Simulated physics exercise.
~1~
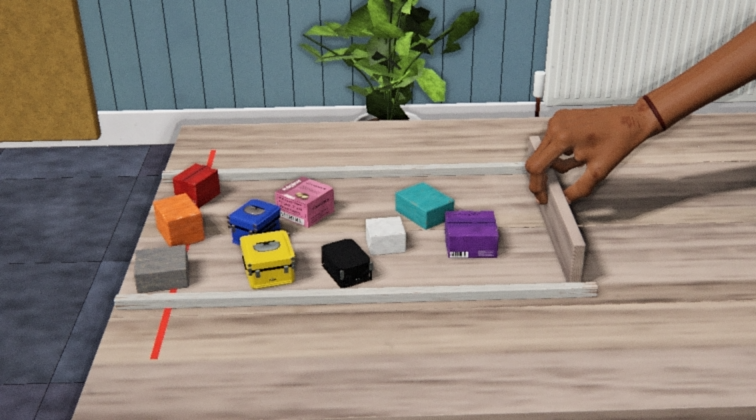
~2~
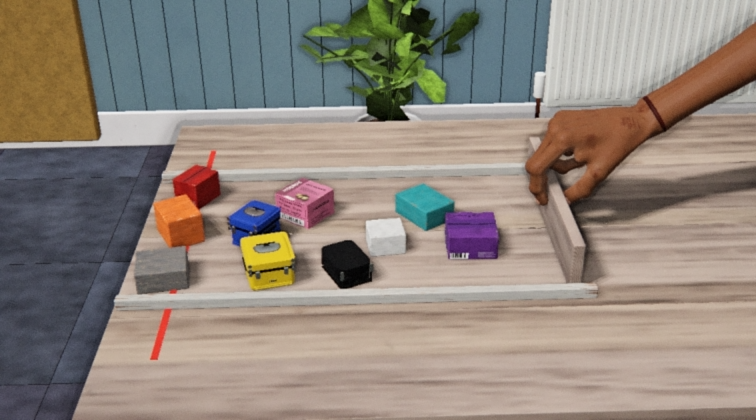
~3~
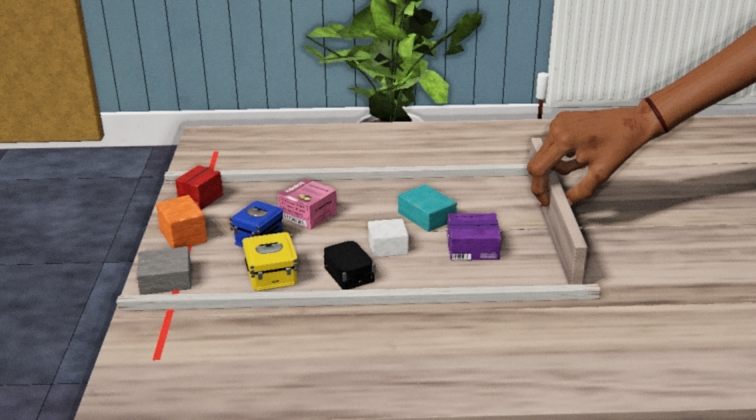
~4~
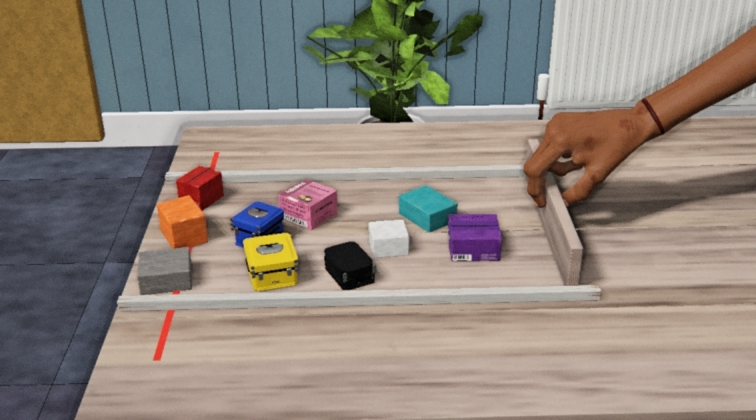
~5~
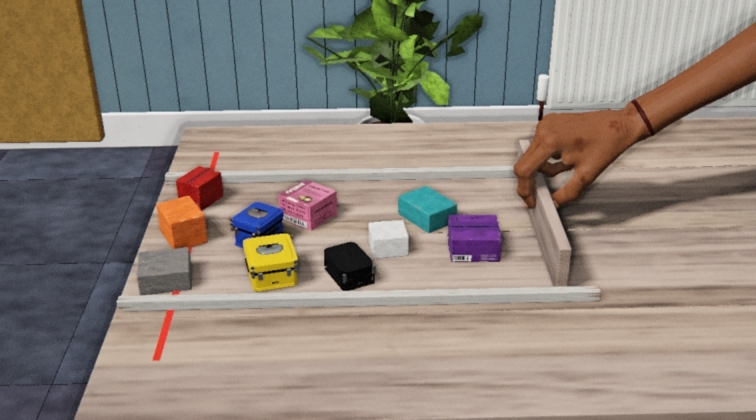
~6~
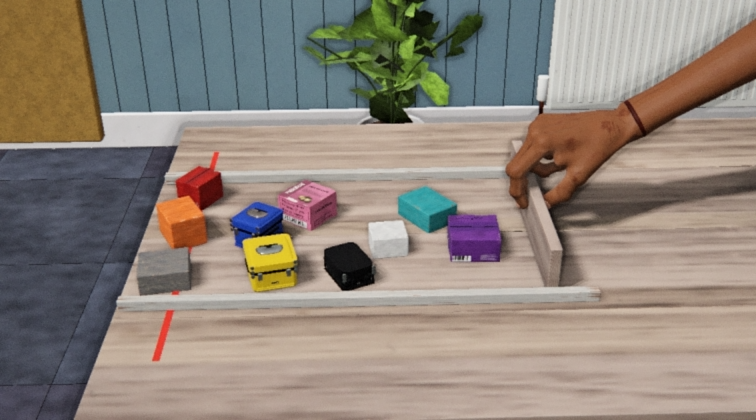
On a wooden tabletop, a hand holding a board upright slides it slightly left toward scattered colourful boxes and blocks, which stay still.
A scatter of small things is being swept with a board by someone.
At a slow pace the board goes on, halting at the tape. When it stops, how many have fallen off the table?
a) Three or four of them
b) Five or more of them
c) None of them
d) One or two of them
The answer is b.
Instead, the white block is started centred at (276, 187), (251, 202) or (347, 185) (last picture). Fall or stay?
Try one it is not knocked off; try two it goes off the edge; try three it is not knocked off.
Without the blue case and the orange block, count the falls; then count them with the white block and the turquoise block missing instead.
The first try gives 4, the second gives 4.
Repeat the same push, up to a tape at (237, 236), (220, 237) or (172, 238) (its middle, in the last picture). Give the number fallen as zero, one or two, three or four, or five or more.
In turn: 3 or 4, either three or four, 5 or more.
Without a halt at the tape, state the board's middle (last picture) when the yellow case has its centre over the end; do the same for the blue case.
The yellow case puts it at (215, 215), the blue case at (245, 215).
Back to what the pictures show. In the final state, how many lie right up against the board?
The count in contact is 4.
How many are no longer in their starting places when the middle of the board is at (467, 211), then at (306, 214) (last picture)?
Moved so far: 1, later 8.
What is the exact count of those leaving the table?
Count of fallen: 6.
Early on, none off yet; grey block at rest near (164, 271); orange block at rest near (182, 223); red box at rest near (200, 189).
A while later, none off yet; grey block travelled about its own width near (123, 271); orange block leaning well over near (119, 242); red box at rest near (195, 188).
Finally, the number that fall off is five or more; lost, white block, pink box, yellow case, blue case, orange block and grey block.
